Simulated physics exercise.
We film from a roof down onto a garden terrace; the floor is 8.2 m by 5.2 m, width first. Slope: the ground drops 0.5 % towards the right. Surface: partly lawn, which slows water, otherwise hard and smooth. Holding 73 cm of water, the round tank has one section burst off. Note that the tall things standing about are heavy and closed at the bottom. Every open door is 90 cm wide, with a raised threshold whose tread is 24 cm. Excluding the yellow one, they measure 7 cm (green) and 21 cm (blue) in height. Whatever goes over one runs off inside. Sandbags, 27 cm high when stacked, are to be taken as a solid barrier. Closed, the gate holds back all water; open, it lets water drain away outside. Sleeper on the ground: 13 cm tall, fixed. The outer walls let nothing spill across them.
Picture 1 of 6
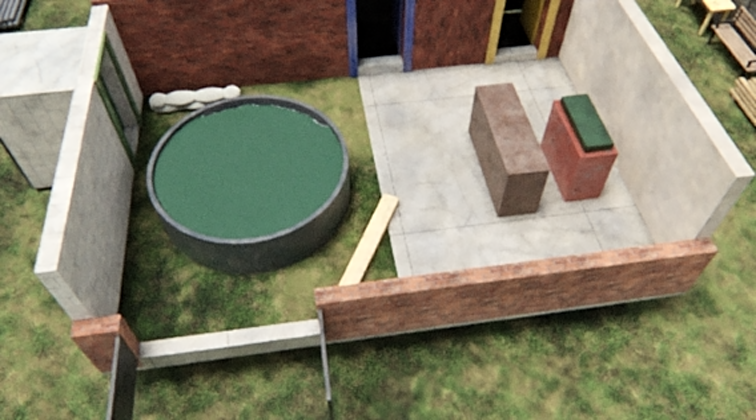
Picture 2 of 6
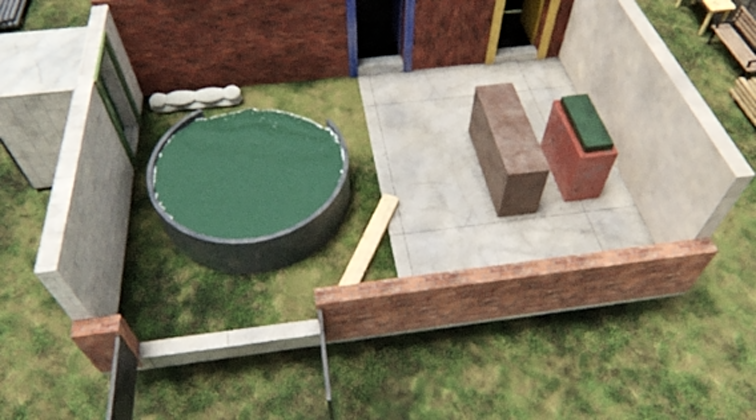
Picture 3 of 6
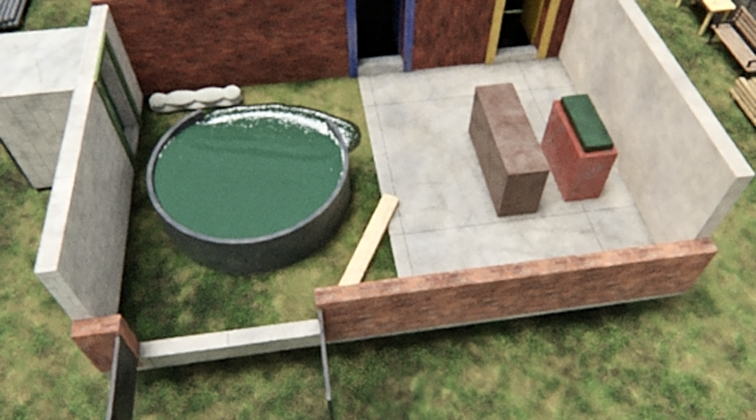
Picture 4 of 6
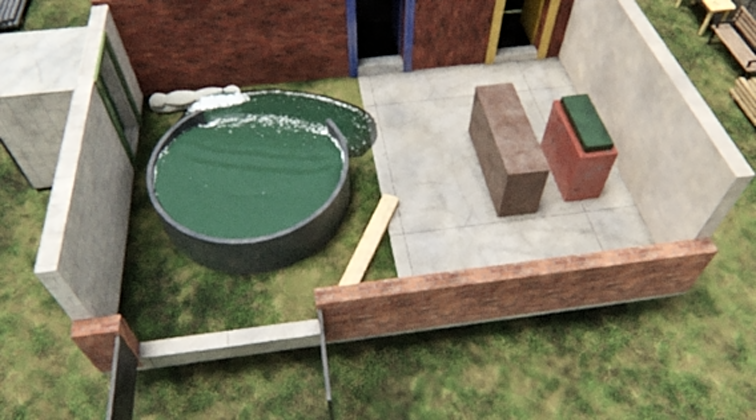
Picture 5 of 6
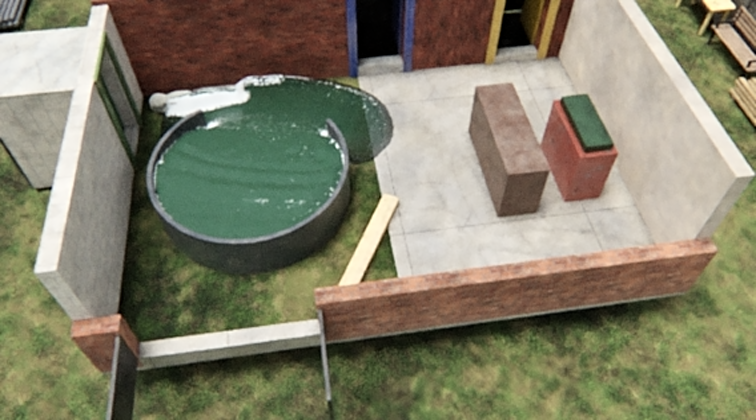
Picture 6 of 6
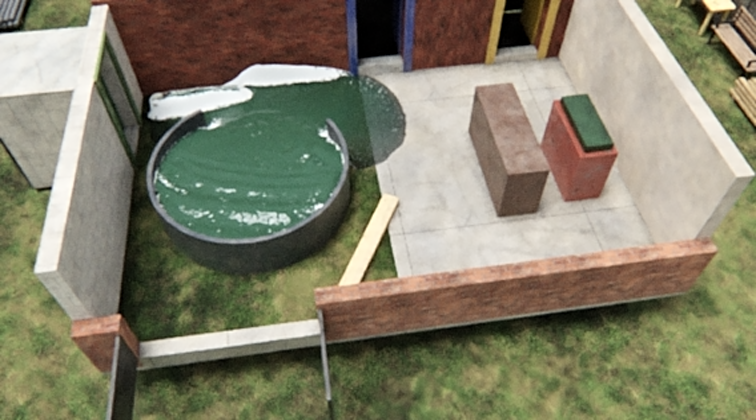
At the start, a round tank of still green water stands on a walled terrace, partly grass and partly pale paving. Water then pours over its far side, spreading behind it and rightward onto the paving, while white foam runs along the back wall and ripples cross the tank's surface.
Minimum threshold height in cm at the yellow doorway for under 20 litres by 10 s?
Roughly 22 cm.
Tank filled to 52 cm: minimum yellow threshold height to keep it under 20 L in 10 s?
Roughly 14.5 centimetres.
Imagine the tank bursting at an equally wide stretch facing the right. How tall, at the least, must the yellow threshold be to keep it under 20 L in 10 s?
Roughly 23 cm.
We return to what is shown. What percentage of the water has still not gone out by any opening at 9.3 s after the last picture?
Roughly 84 %.
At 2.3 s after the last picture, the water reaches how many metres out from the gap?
About 5.8 m.
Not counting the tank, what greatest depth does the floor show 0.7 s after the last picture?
Max depth: About 57 cm.
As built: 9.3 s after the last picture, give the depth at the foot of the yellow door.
It works out to about 13.0 centimetres deep.
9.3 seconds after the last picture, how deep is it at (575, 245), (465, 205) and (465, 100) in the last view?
Close to 14, 13 and 13 cm, one after the other.
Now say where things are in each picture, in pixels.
In the first picture, still water, 73 cm deep, in the round tank at (250, 165); the yellow door at (524, 18) is dry.
In the second picture, water pours out on the far side and has run 0.3 m, to a hidden place; about 8 cm deep outside, 73 cm at the back.
In the third picture, the gap is on the far side, the front 0.8 m out at (351, 125); the back of the round tank holds 73 cm.
In the fourth picture, the front is at (362, 112), 1.1 m from the gap on the far side; 3.5 m2 of floor is wet, 73 cm left at the back.
In the fifth picture, the gap is on the far side, the front 1.6 m out at (357, 91); the back of the round tank holds 73 cm.
In the sixth picture, the gap is on the far side, the front 2.0 m out at (361, 76); the back of the round tank holds 72 cm; the yellow door at (524, 18), 5.0 m from the gap, is still 2.7 m from the nearest water.
Then, 0.7 s after the last picture water covers 30 % of the floor, deepest (57 cm) near (278, 88); it has not reached the yellow door.
Then, 2.3 s after the last picture water covers 50 % of the floor, deepest (40 cm) near (143, 101); 10 cm at the yellow door, 0 litres in over its 15 cm threshold.
Then, 9.3 s after the last picture water covers 95 % of the floor, deepest (20 cm) near (492, 295); 13 cm at the yellow door, 91 litres in over its 15 cm threshold.
At the yellow door as built, the water peaked near 26 cm, 4.3 s after the last picture.
Run again over the same 10 s with other heights there, 43 litres in over 18.5 cm, 9 litres over 25 cm. The limit of 20 litres is kept from about 22 cm up.
